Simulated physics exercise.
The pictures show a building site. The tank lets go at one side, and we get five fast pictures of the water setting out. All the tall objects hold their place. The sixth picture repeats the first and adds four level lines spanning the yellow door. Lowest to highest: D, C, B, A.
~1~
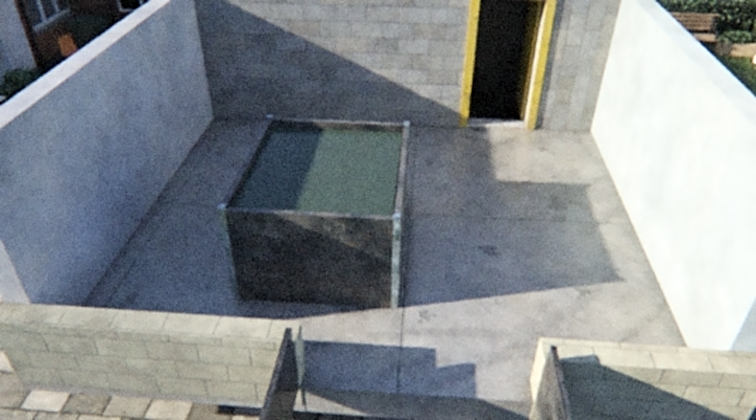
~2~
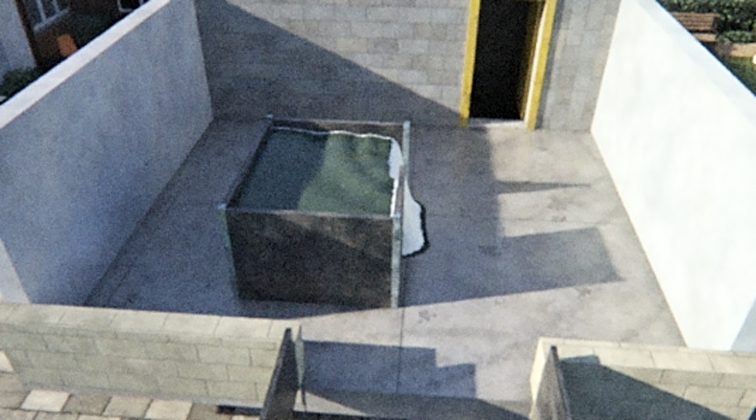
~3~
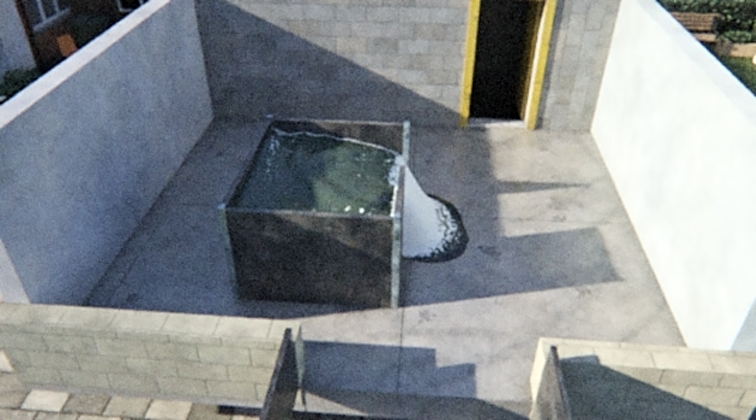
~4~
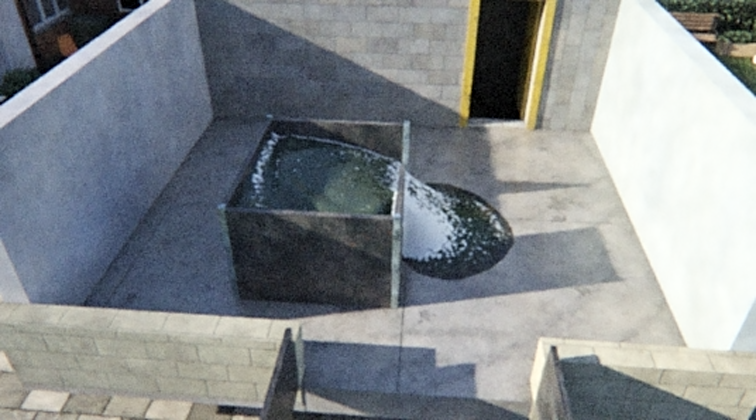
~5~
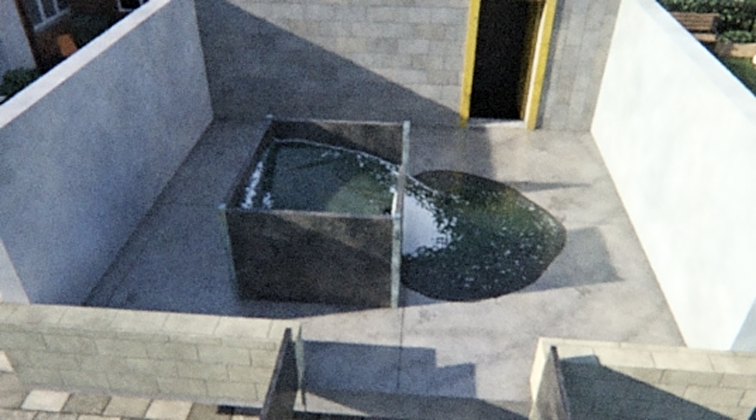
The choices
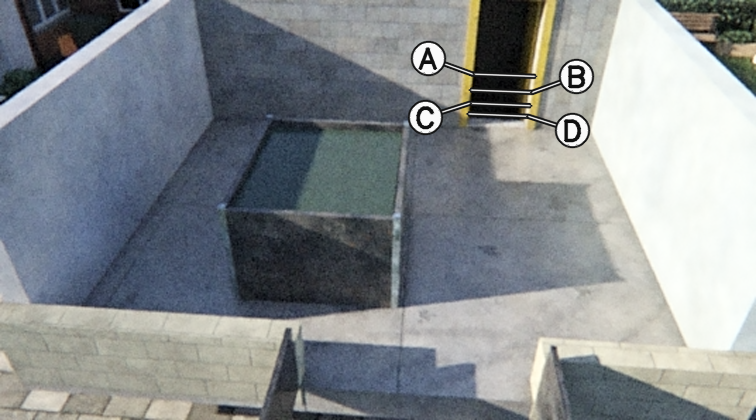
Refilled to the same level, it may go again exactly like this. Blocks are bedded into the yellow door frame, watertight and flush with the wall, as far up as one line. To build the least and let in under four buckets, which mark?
Choose D.
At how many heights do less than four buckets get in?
All four.
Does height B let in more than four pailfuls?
No, that is safe.
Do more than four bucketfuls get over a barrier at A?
No, that is safe.
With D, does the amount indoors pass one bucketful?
No, it does not.
On the marked copy, A at (503, 75); B at (501, 91); C at (499, 104); D at (498, 115); from the bottom up D, C, B, A.
With A, nothing gets over.
With B, nothing gets over.
With C, nothing gets over.
With D, a splash gets over, under a bucket.
